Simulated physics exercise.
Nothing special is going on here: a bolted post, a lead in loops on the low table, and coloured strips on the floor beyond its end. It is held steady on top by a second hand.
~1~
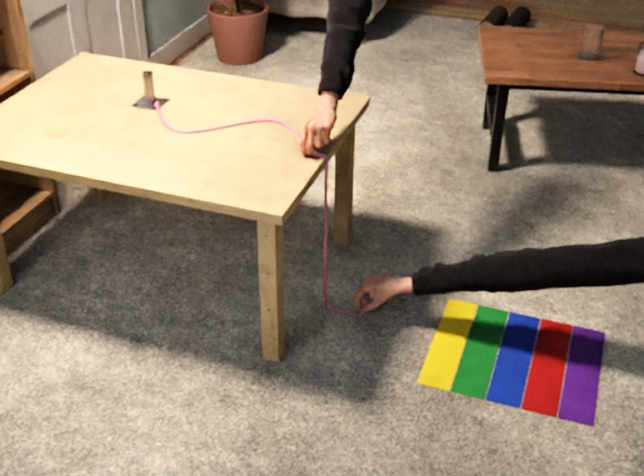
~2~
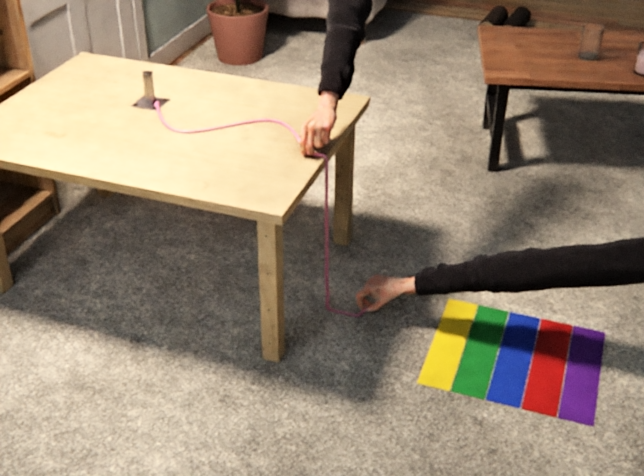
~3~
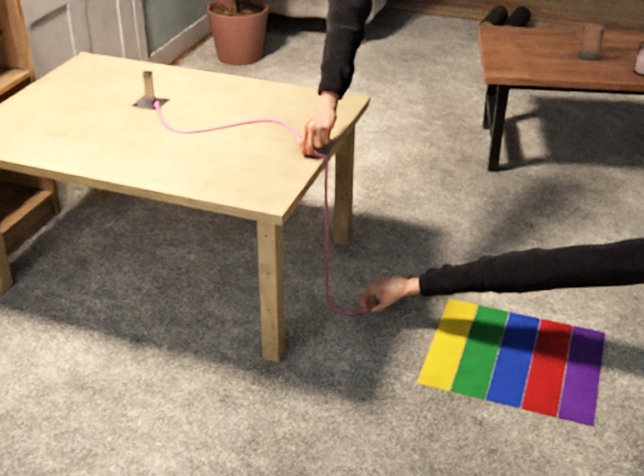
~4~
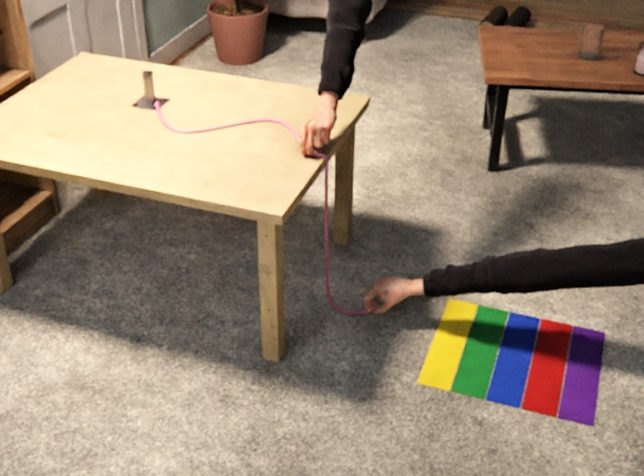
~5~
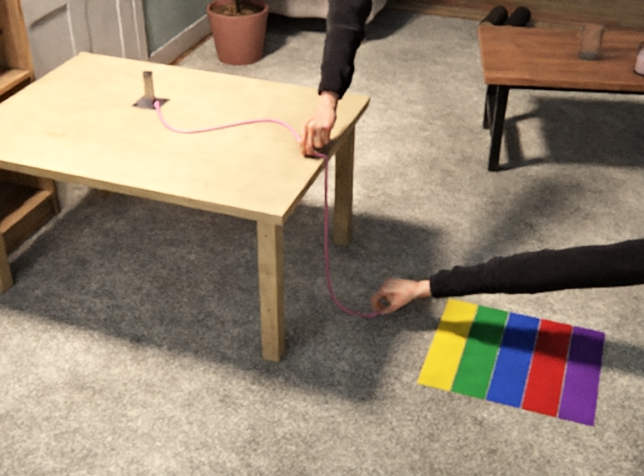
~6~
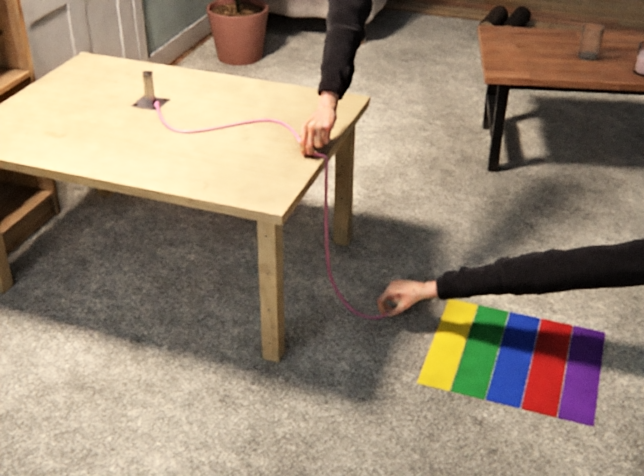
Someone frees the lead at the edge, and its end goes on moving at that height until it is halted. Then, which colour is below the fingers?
The red one is below them.
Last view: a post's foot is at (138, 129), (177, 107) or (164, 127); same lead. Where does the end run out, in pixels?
Near (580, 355), (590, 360) and (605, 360).
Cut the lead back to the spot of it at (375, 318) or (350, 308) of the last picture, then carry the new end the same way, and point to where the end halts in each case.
Taking the tries in order, the answers are (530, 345) and (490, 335).
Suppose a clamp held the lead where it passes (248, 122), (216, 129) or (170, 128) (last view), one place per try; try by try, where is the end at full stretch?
Estimated spots in sequence: (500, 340), (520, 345), (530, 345).
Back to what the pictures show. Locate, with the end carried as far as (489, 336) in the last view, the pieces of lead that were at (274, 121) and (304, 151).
To (300, 140) and (339, 188).
Early on, end near (489, 336); over green.
Midway, end near (530, 345); over blue.
At the end of the slack, end near (554, 351); over red. The end stops over the red strip.
